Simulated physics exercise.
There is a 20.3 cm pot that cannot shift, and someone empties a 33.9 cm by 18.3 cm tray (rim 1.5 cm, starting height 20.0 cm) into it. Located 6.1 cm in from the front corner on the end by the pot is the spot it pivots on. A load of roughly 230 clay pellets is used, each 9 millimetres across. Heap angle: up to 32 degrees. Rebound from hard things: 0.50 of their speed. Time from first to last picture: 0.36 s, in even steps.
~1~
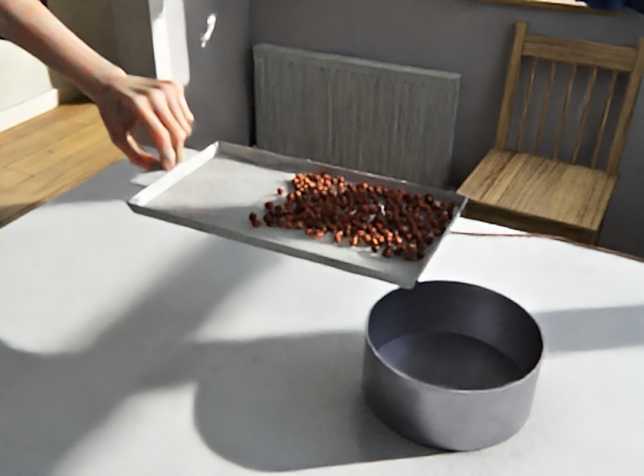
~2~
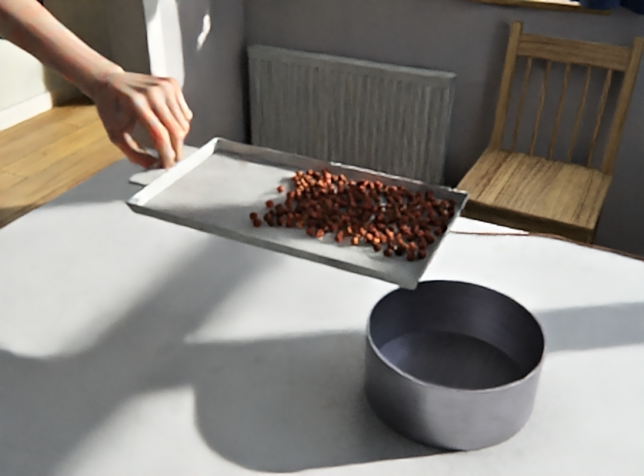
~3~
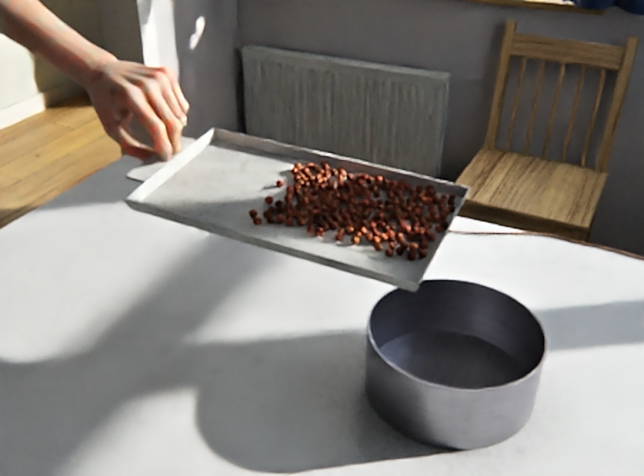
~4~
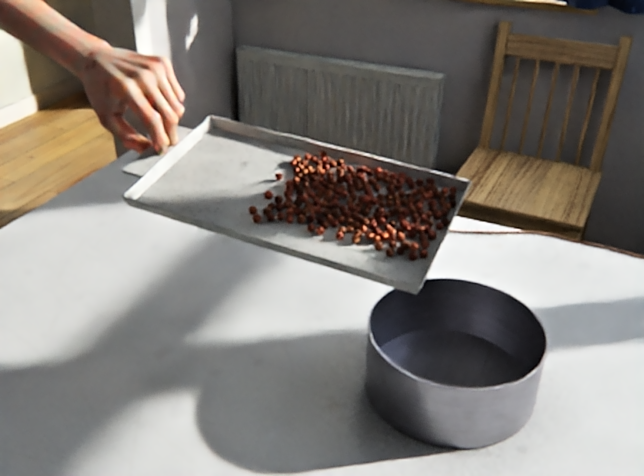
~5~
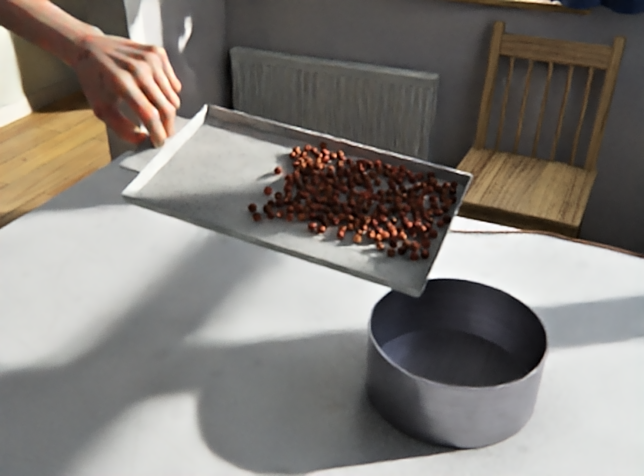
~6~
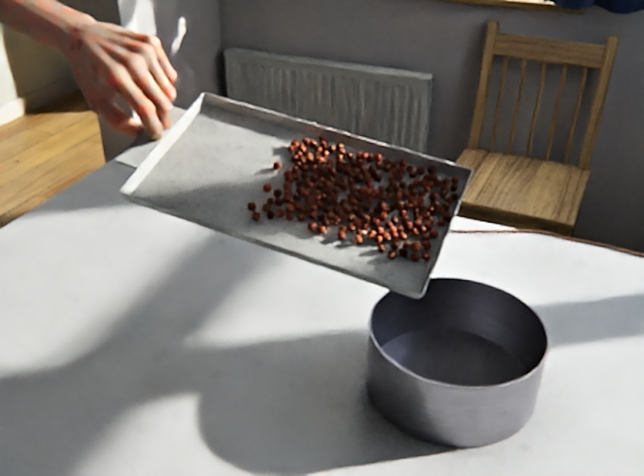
A hand raises the left end of a gray tray of reddish-brown pellets, steadily steepening its tilt.
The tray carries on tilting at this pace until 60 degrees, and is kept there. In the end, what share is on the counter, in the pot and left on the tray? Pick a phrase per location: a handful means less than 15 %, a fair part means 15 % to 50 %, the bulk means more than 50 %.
Counter: A handful, pot: A handful, tray: The bulk.
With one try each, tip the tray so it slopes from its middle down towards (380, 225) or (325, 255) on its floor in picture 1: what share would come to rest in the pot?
Around 0 % for the first direction, around 0 % for the second.
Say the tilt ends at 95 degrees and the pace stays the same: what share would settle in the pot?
That would be around 30 percent.
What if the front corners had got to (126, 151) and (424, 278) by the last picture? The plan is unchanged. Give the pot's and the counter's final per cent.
Pot 0, counter 0.
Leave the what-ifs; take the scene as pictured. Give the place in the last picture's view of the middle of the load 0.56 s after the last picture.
At about (366, 232).
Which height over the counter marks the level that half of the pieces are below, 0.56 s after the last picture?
Some 22 cm above the counter.
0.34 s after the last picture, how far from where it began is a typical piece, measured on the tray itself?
By then it sits near 6 cm from where it began.
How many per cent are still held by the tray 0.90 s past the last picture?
Around 100 percent.
Then, 0.34 s after the last picture, tilt 39 degrees; the tray holds 100 %, the pot 0 %.
Then, 0.56 s after the last picture, tilt 52 degrees; the tray holds 100 %, the pot 0 %.
Then, 0.90 s after the last picture, tilt 60 degrees; the tray holds 100 %, the pot 0 %.
In the end, counter 0 %, pot 0 %, tray 100 %.
